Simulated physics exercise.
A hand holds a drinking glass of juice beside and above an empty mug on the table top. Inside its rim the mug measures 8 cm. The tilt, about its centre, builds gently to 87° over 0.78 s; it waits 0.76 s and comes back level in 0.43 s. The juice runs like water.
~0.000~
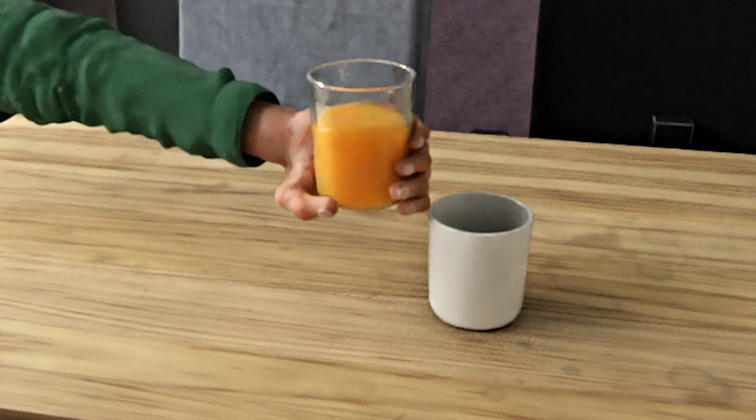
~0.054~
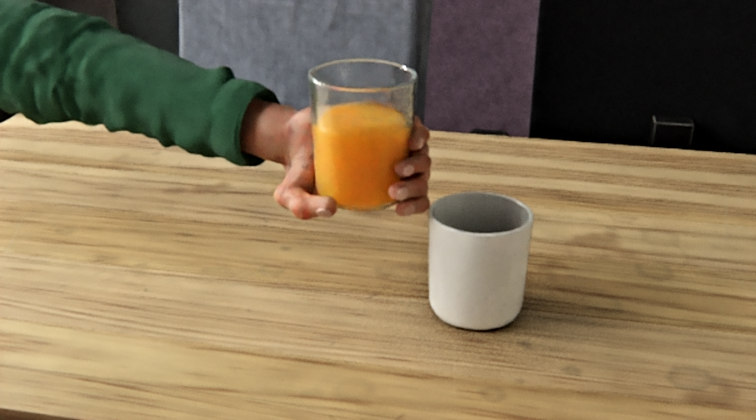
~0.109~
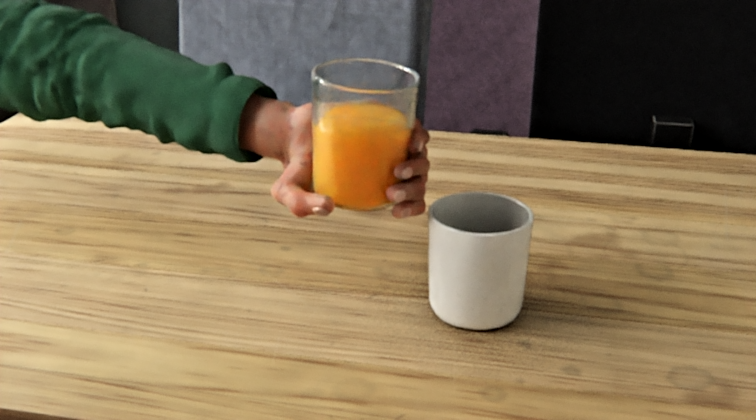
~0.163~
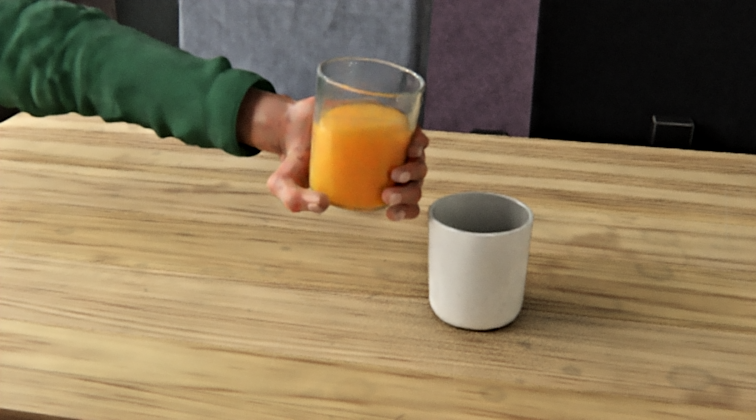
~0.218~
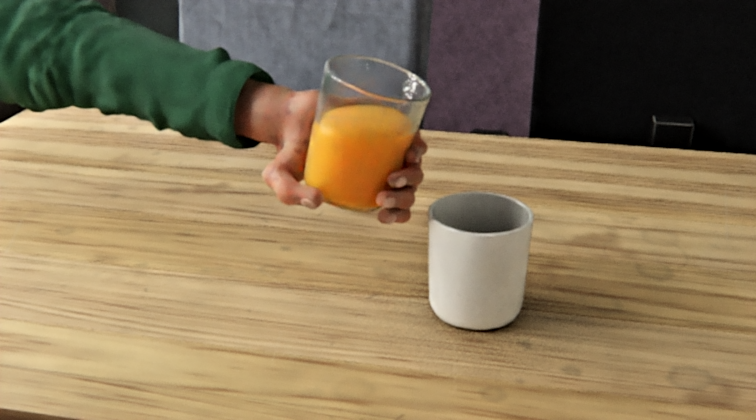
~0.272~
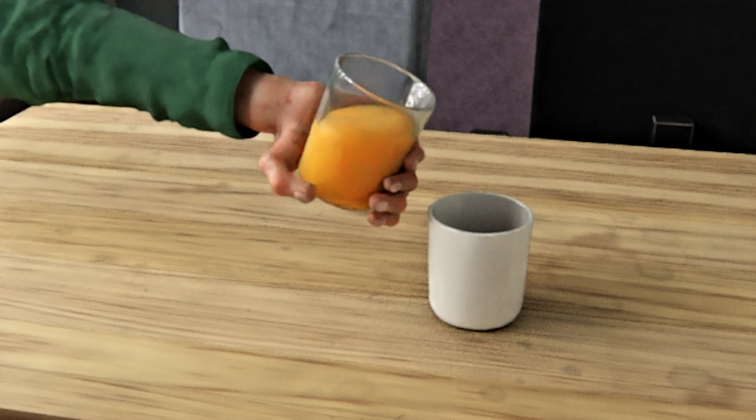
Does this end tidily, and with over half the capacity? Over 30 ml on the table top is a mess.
Result: More than half of what it can hold, clean.
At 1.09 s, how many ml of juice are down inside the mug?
Close to 210 ml.
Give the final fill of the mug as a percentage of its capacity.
About 65 per cent.
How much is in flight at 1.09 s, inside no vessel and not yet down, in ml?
Close to 10 ml.
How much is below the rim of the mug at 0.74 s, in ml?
Some 70 ml.
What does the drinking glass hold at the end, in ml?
Some 20 ml.
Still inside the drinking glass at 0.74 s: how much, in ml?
Some 160 ml.
By 0.74 s the tilt is 87° and the mug has 70 ml, the drinking glass 165 ml, and 0 ml is on the table top.
By 1.09 s the tilt is 87° and the mug has 210 ml, the drinking glass 50 ml, and 0 ml is on the table top.
By 1.45 s the tilt is 87° and the mug has 245 ml, the drinking glass 25 ml, and 0 ml is on the table top.
By 1.84 s the tilt is 18° and the mug has 250 ml, the drinking glass 20 ml, and 0 ml is on the table top.
At rest the mug has 250 ml, the drinking glass 20 ml, and 0 ml is on the table top.
